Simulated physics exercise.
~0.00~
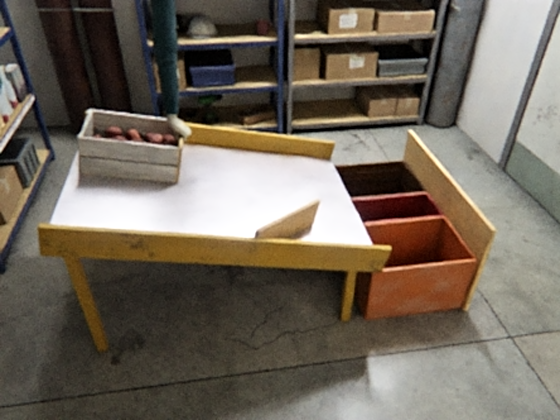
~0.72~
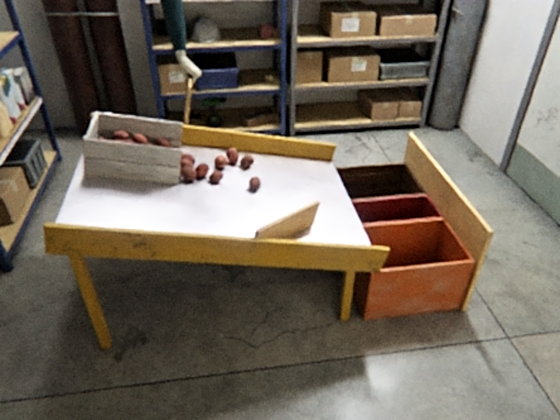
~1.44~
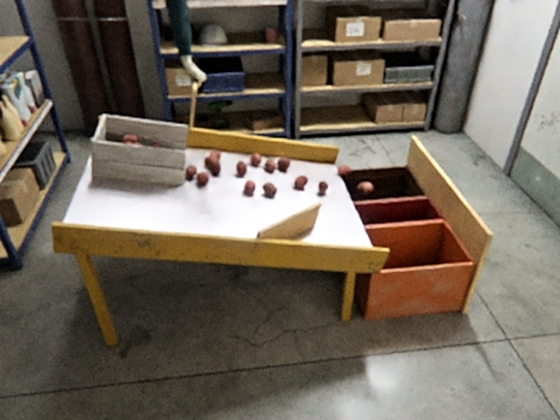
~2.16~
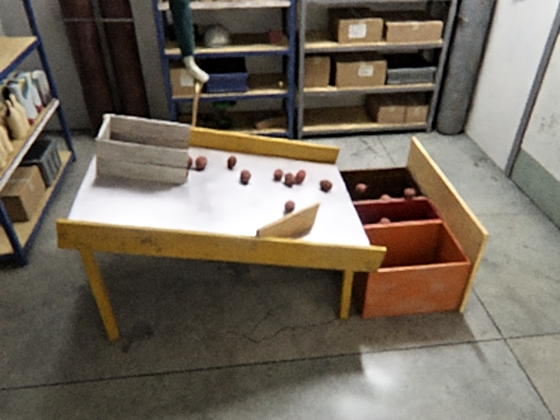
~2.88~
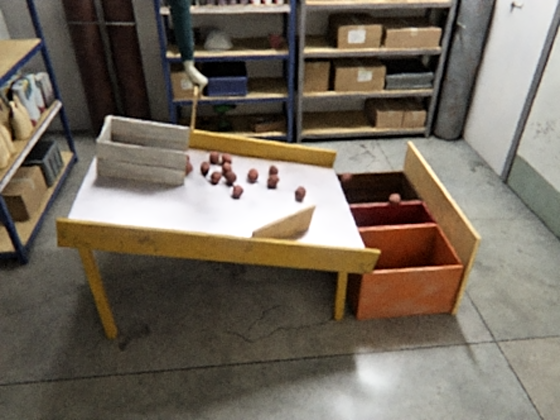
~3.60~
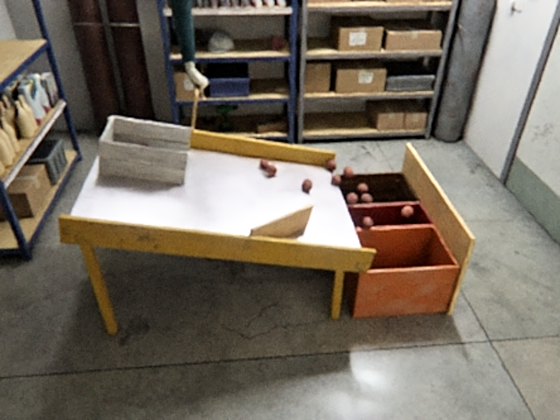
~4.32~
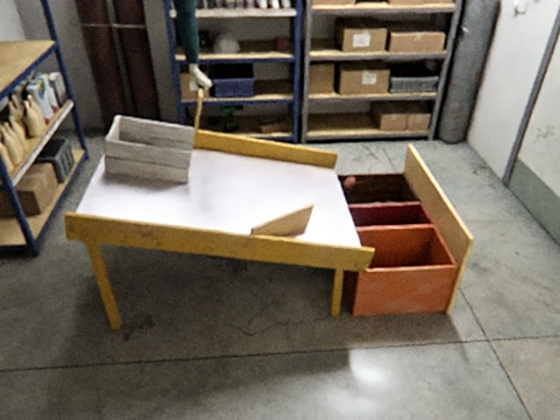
Reddish-brown potatoes spilled from a gray wooden crate after a gloved hand lifted its gate, rolling right down a sloped white table past an angled board and dropping into the bins at its end, mostly the far ones, until the tabletop was clear.
